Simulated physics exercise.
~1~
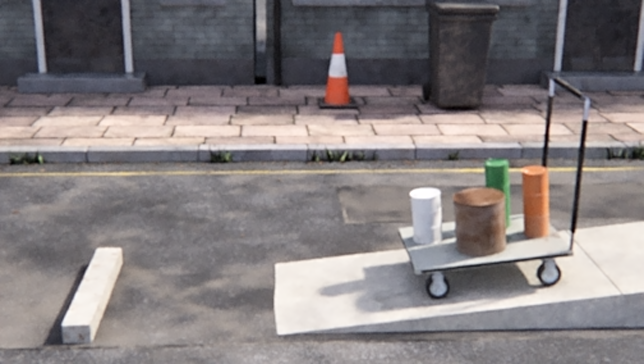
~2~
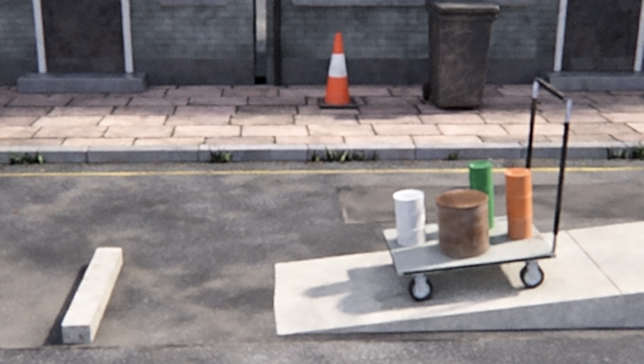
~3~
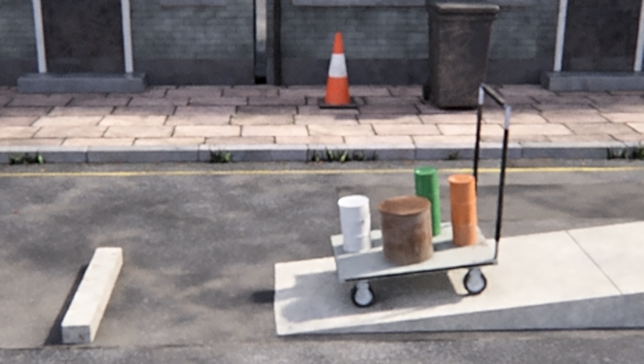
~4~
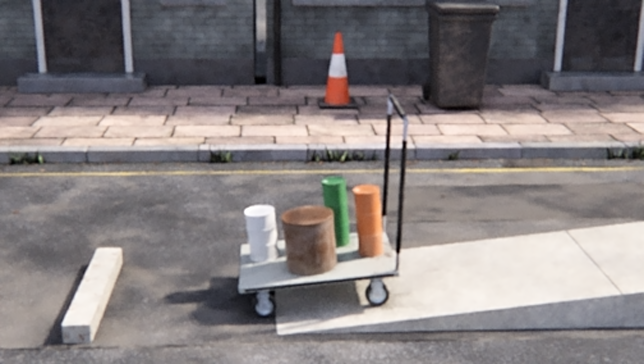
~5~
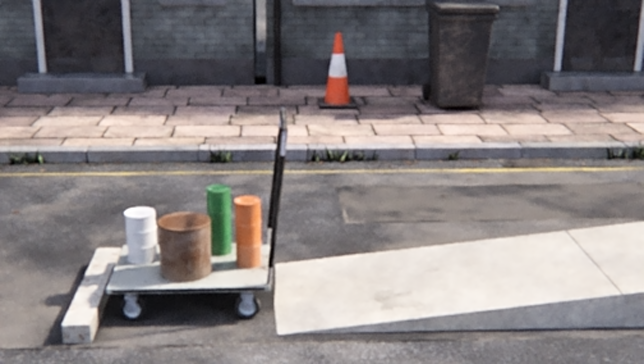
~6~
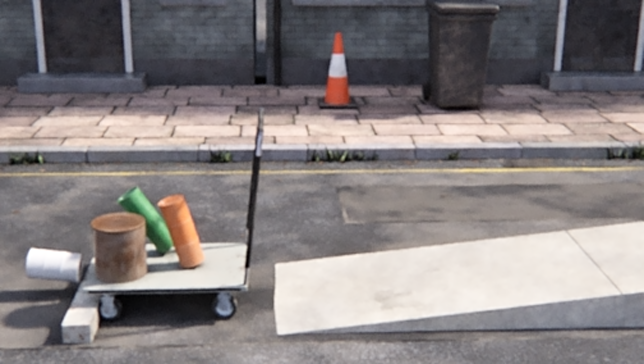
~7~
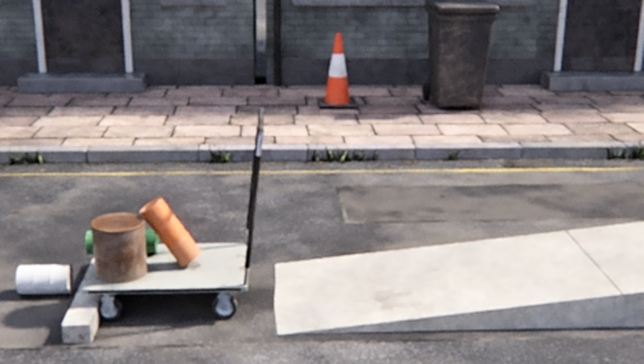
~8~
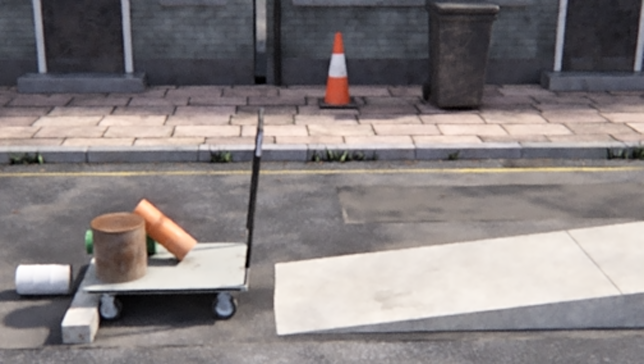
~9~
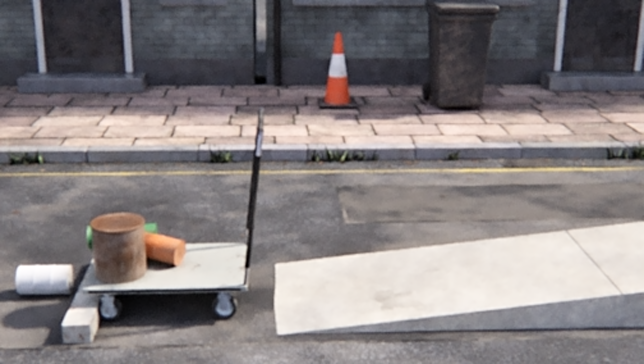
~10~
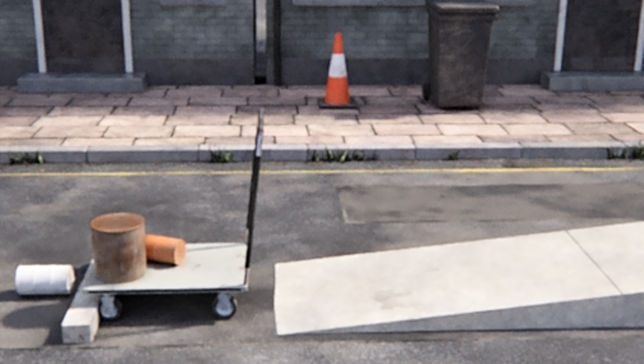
Trolley rolling left down a ramp and stopping at a kerb, white canister falling off, green and orange ones toppling, pail staying upright.
